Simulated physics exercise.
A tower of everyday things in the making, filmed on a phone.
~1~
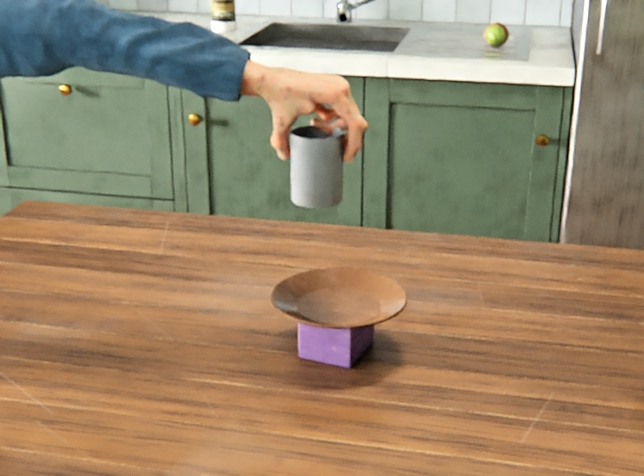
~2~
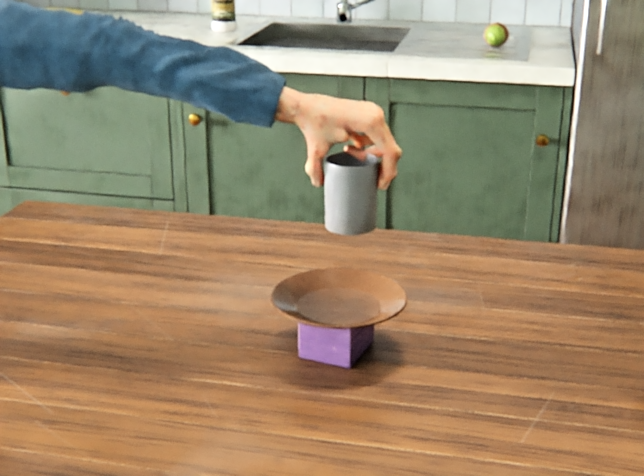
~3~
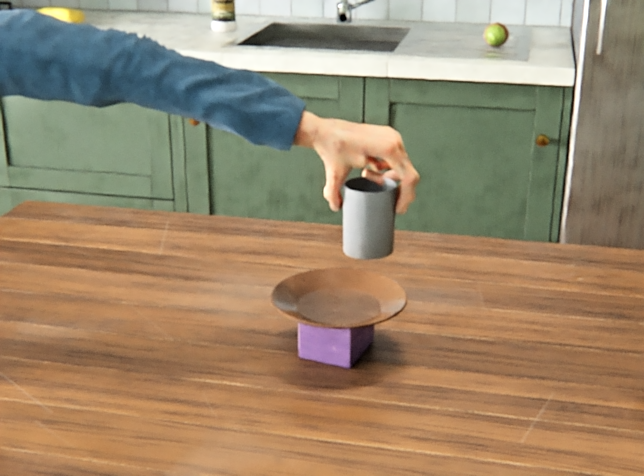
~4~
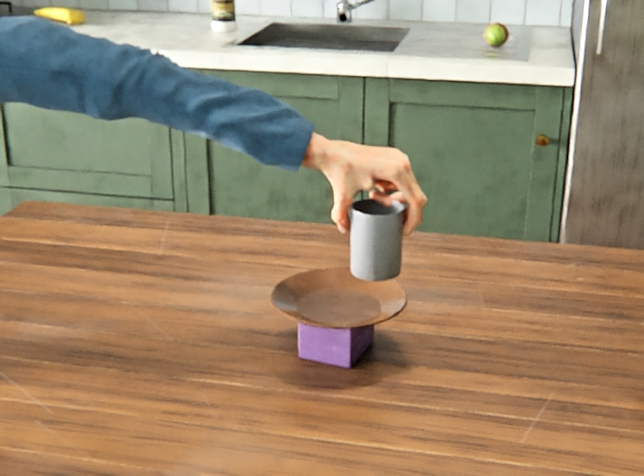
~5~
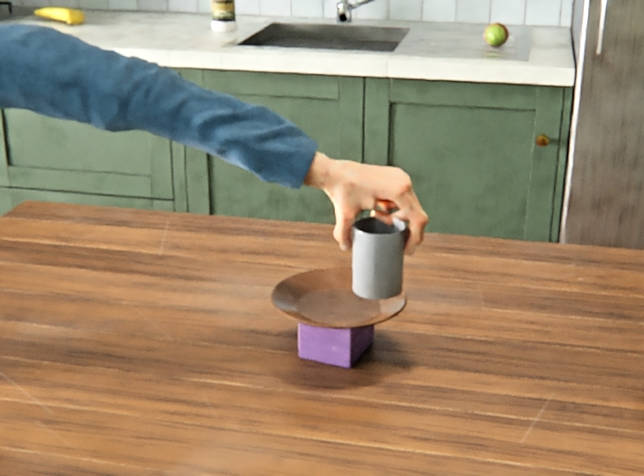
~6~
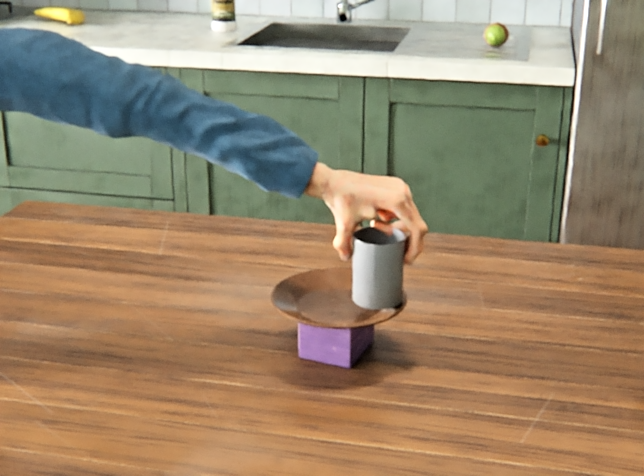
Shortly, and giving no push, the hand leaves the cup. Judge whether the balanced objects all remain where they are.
The objects all remain in place.
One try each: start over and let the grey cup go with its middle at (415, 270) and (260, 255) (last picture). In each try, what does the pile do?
In the first case the pile collapses, while in the second it collapses.
Then, 0.50 s past the last view, nothing moves.
Then, 1.20 s past the last view, grey cup resting near (378, 268).
Finally, all 3 still in place. Final places as the last picture's camera would see them, grey cup near (378, 268). The pile stays up.
